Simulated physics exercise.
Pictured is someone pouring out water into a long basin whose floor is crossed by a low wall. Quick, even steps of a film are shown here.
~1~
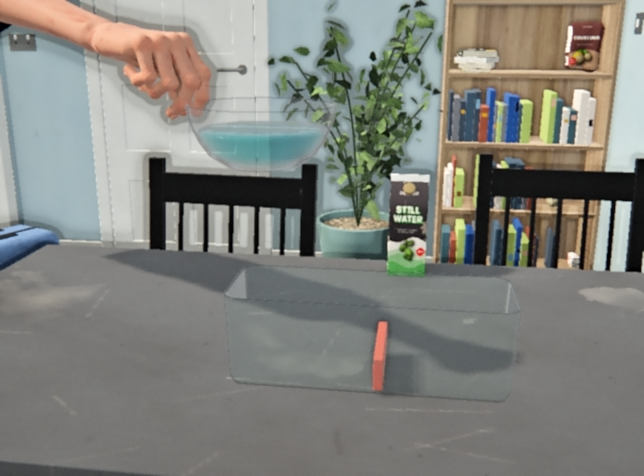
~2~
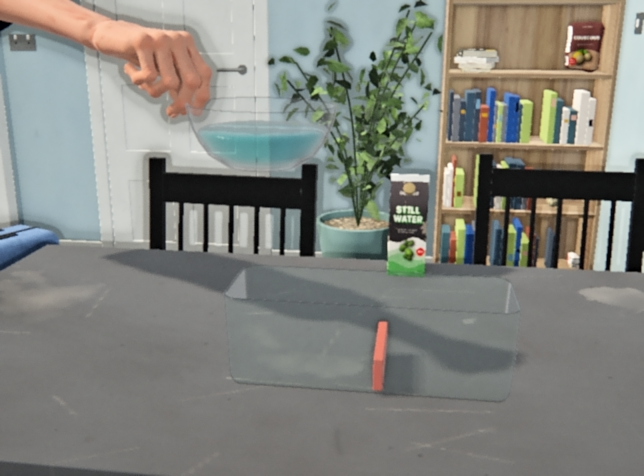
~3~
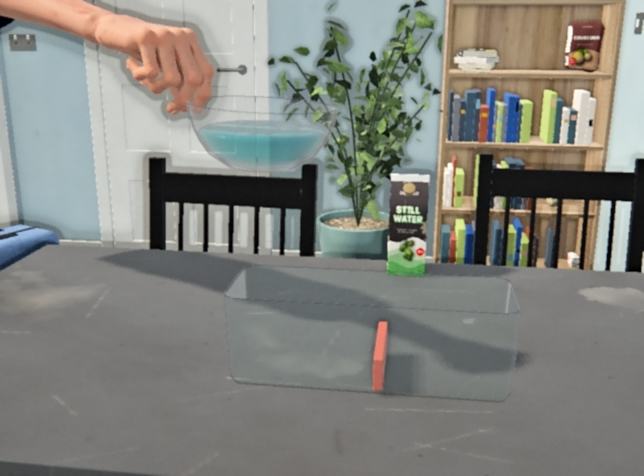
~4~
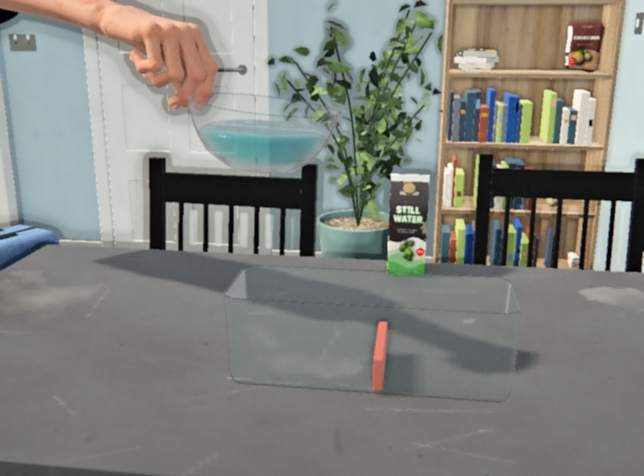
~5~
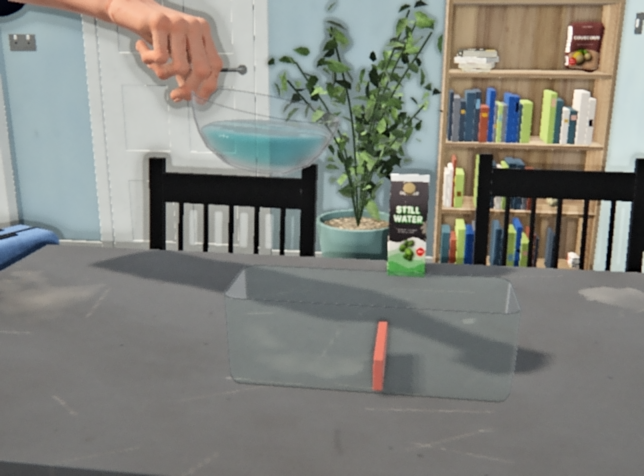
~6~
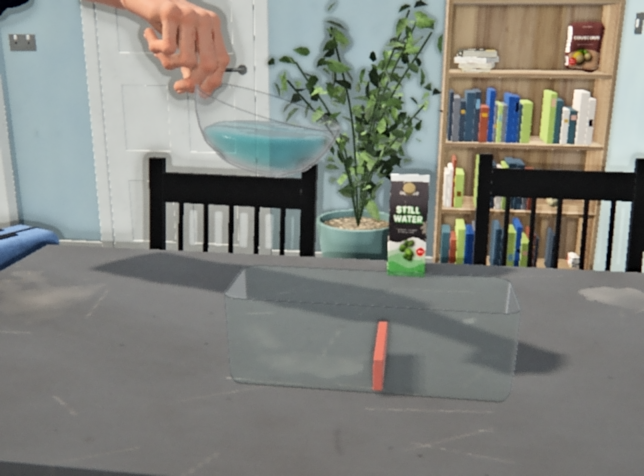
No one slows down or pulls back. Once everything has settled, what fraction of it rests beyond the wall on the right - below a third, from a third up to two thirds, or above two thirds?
The portion right of the wall will reach one third yet stay within two thirds.
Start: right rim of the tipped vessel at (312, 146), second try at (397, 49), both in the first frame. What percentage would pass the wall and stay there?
Around 5 percent first, around 85 percent second.
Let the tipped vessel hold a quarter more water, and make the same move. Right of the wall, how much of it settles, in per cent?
50 %.
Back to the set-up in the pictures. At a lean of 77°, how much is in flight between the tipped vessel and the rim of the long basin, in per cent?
Around 50 percent.
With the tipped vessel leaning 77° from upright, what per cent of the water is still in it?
About 30 per cent.
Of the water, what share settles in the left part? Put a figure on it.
Some 60 per cent.
A moment on, the tilt is 77° and 31 per cent is still to pour, 5 is left of the wall and 13 right of it.
Next, the tilt is 109° and 0 per cent is still to pour, 54 is left of the wall and 40 right of it.
Then the tilt is 113° and 0 per cent is still to pour, 58 is left of the wall and 41 right of it.
Later the tilt is 113° and 0 per cent is still to pour, 58 is left of the wall and 41 right of it.
Finally, 58 per cent lies left of the wall, 41 right of it and 1 outside.
